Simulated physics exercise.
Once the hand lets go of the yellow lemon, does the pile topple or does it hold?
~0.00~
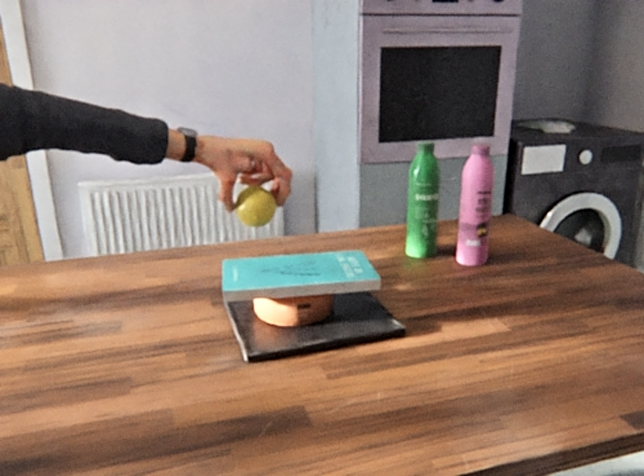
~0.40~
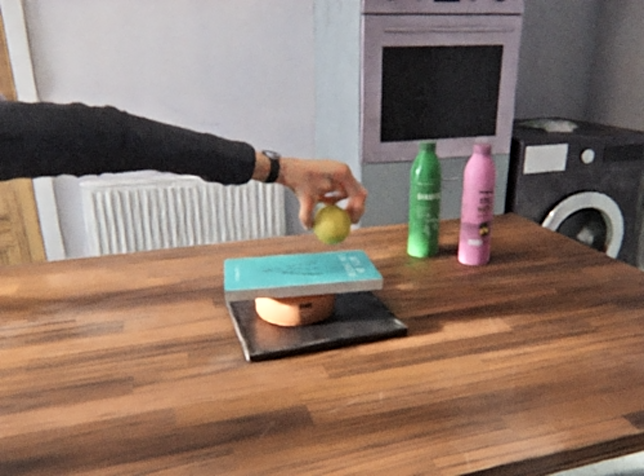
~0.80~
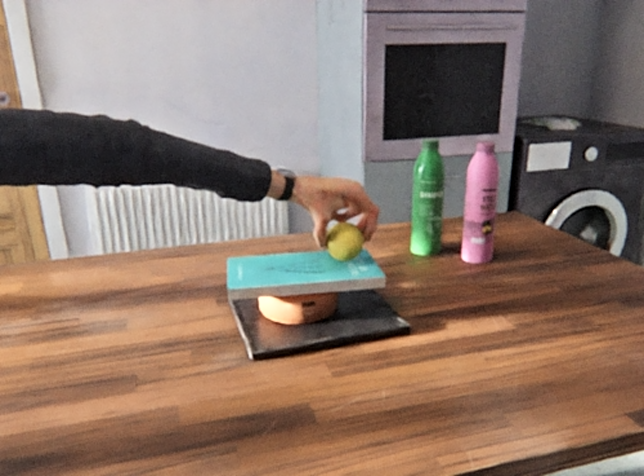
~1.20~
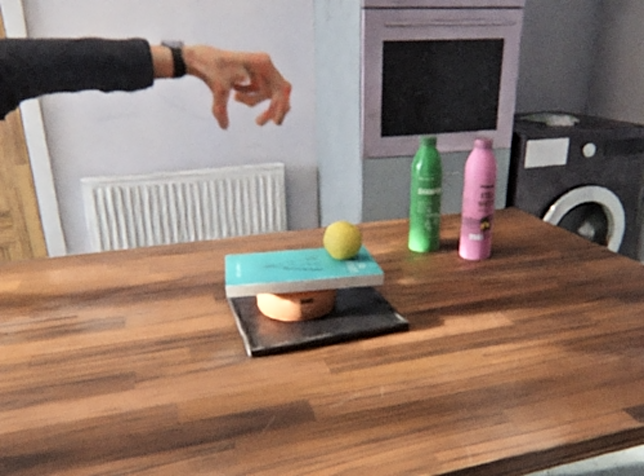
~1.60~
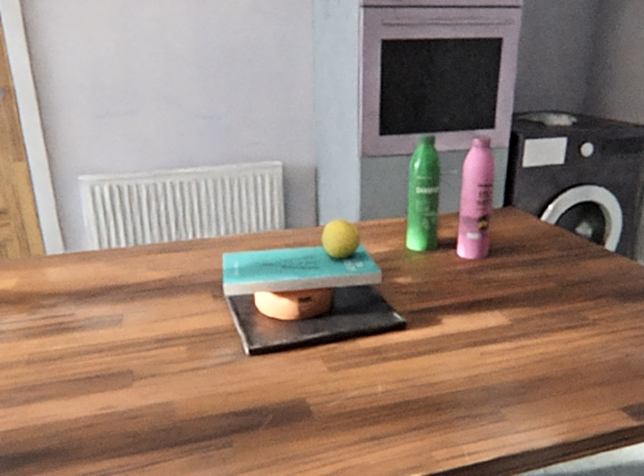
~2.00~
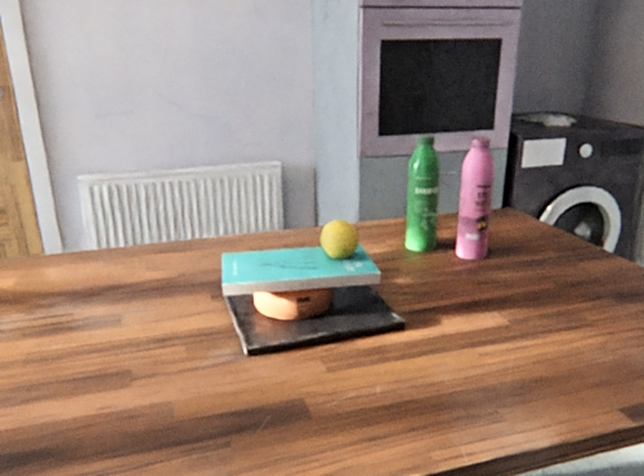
The pile holds, with the lemon still resting on top of the turquoise book.
